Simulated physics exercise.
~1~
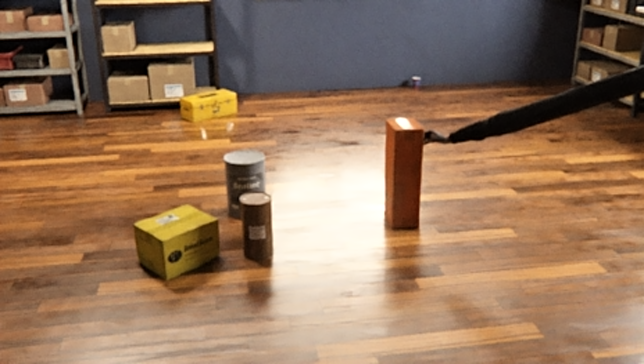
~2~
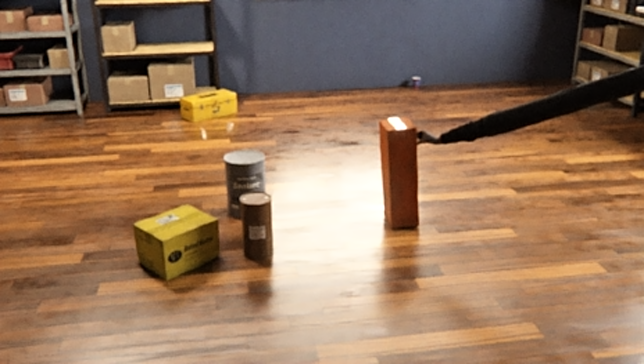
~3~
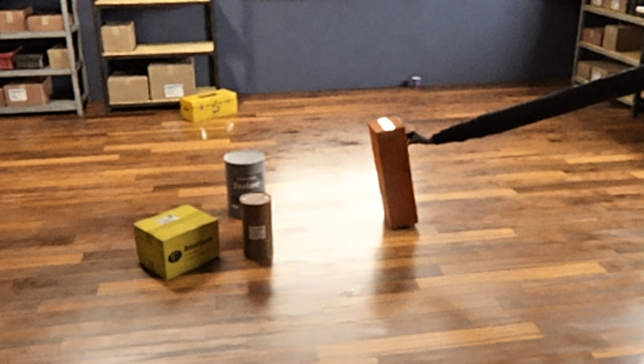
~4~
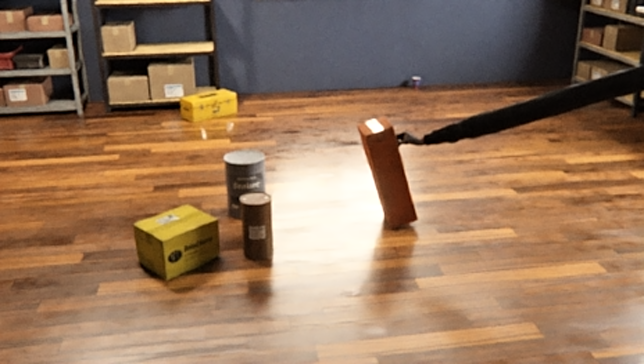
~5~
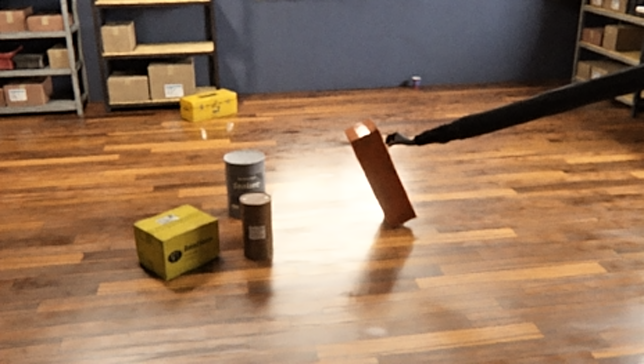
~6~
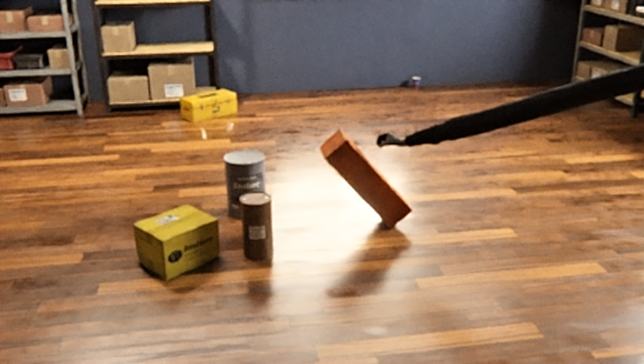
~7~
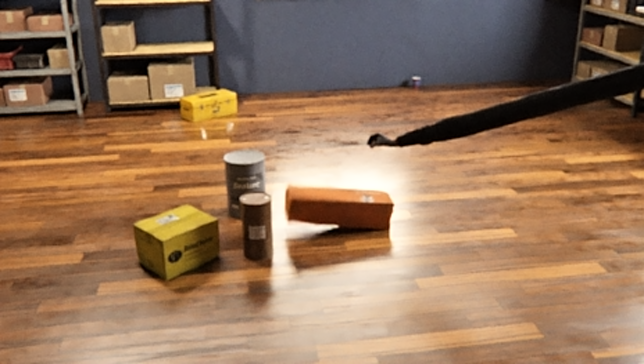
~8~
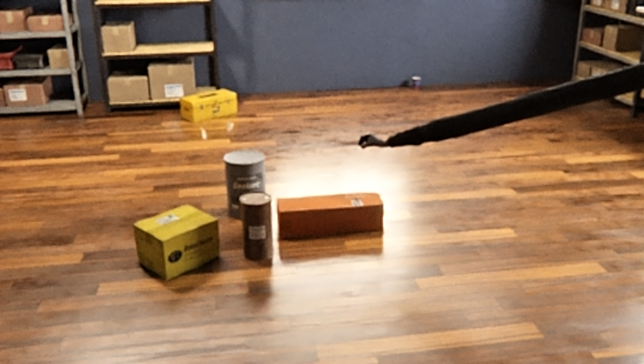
We see a dark, slender arm push the top of an upright orange box leftward on a wooden floor until it tilts, topples and lies on its side beside a brown canister, while the canister, a grey pail and a yellow parcel stay still.
